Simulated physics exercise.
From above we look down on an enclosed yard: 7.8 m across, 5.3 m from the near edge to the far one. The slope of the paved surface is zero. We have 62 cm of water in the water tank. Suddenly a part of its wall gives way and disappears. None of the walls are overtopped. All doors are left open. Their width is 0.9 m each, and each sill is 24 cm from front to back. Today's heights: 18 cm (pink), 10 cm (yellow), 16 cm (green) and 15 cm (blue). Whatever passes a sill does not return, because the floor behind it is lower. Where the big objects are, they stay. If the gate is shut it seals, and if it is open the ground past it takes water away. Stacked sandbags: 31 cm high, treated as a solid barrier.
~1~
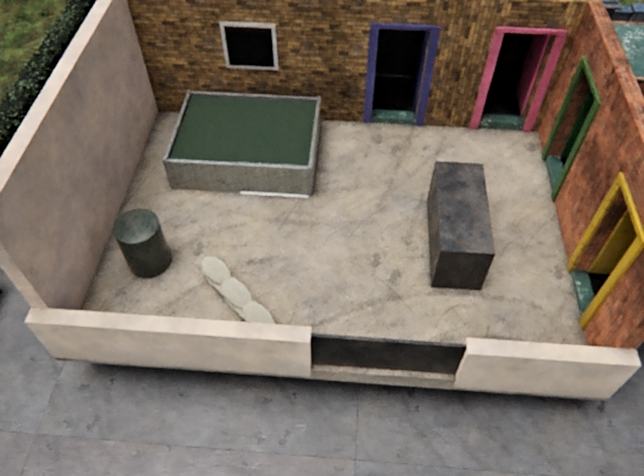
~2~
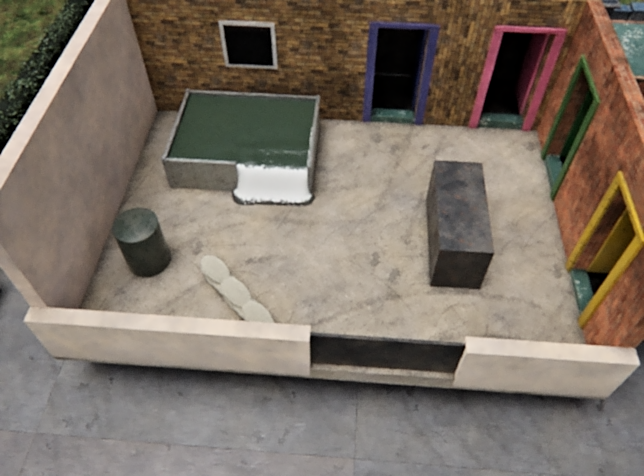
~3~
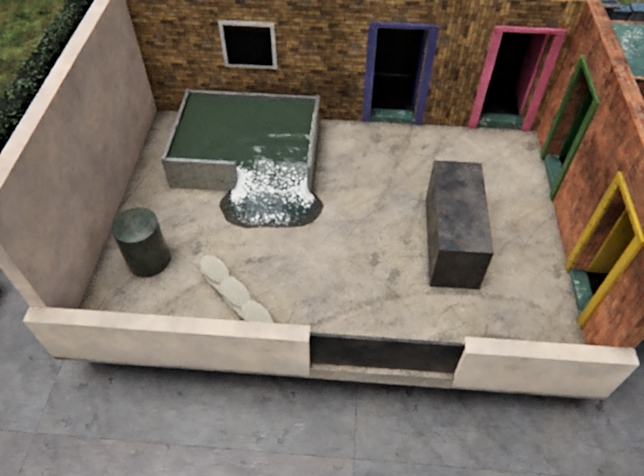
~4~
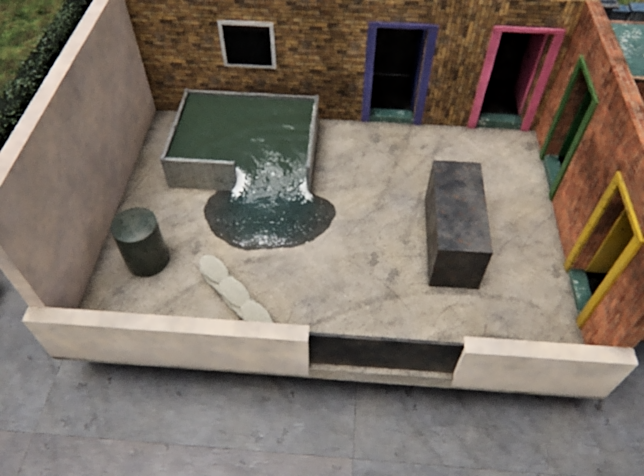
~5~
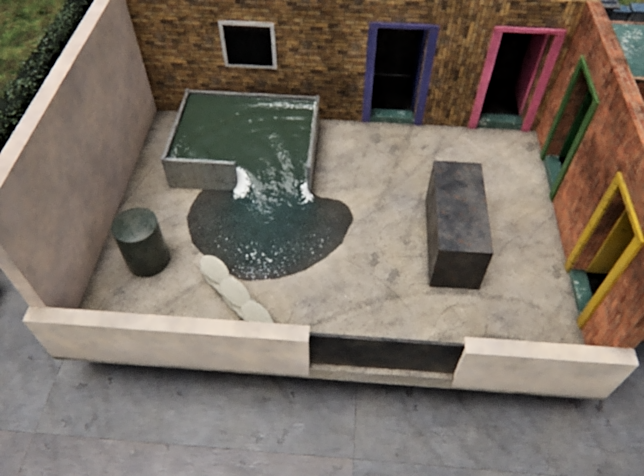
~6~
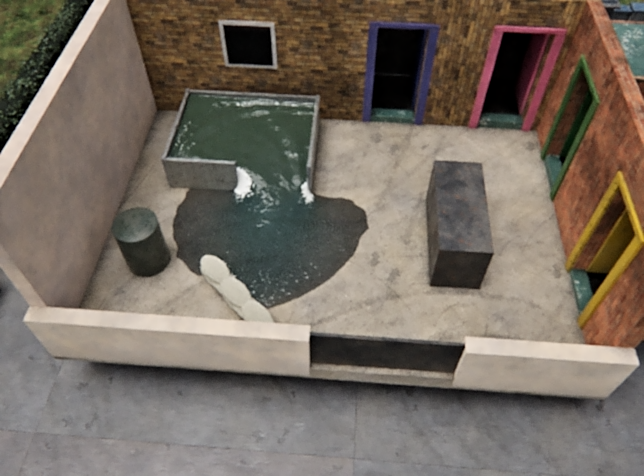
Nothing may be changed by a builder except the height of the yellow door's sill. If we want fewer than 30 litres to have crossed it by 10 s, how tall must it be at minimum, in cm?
It needs to be roughly 16 cm tall.
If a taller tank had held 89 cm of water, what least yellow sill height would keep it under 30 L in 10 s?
I'd go with near 25 cm then.
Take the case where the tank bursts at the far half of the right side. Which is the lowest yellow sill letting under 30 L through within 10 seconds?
A height of around 11.0 cm.
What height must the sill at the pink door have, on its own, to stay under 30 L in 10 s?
For the pink door, about 11.0 cm.
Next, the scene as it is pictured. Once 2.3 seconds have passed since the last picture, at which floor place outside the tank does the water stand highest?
Near (589, 373).
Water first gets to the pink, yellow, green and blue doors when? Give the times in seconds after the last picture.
Pink 4.5 s, yellow 2.2 s, green 3.4 s, blue 5.5 s.
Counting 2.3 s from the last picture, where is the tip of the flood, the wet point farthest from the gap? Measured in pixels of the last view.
(589, 373).
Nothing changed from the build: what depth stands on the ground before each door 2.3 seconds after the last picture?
Pink door 0 cm, yellow door 4 cm, green door 0 cm, blue door 0 cm.
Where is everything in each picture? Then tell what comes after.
In the first frame, still water, 62 cm deep, in the water tank at (246, 131); the yellow door at (600, 259) is dry.
In the second frame, the front is at (239, 200), 0.3 m from the gap at (274, 184); 0.3 m2 of floor is wet, 62 cm left at the back.
In the third frame, the gap is at (273, 184), the front 0.8 m out at (244, 223); the back of the water tank holds 62 cm.
In the fourth frame, the front is at (242, 245), 1.3 m from the gap at (272, 185); 2.1 m2 of floor is wet, 62 cm left at the back.
In the fifth frame, the gap is at (273, 185), the front 1.9 m out at (244, 275); the back of the water tank holds 60 cm.
In the sixth frame, the gap is at (273, 184), the front 2.4 m out at (253, 304); the back of the water tank holds 54 cm; 3.7 m in a straight line remain to the yellow door at (598, 258).
Then, 0.7 s after the last picture water covers 25 % of the floor, deepest (36 cm) near (292, 198); it has not reached the yellow door.
Then, 2.3 s after the last picture water covers 45 % of the floor, deepest (40 cm) near (589, 373); 4 cm at the yellow door, 0 litres in over its 10 cm sill.
Then, 9.3 s after the last picture water covers 95 % of the floor, deepest (16 cm) near (226, 116); 11 cm at the yellow door, 123 litres in over its 10 cm sill.
At the yellow door as built, the water peaked near 21 cm, 3.9 s after the last picture.
With a sill of 13 cm, 66 litres would have come in within the 10 s; with 17.5 cm, 18 litres. So under 30 litres takes about 16 cm.
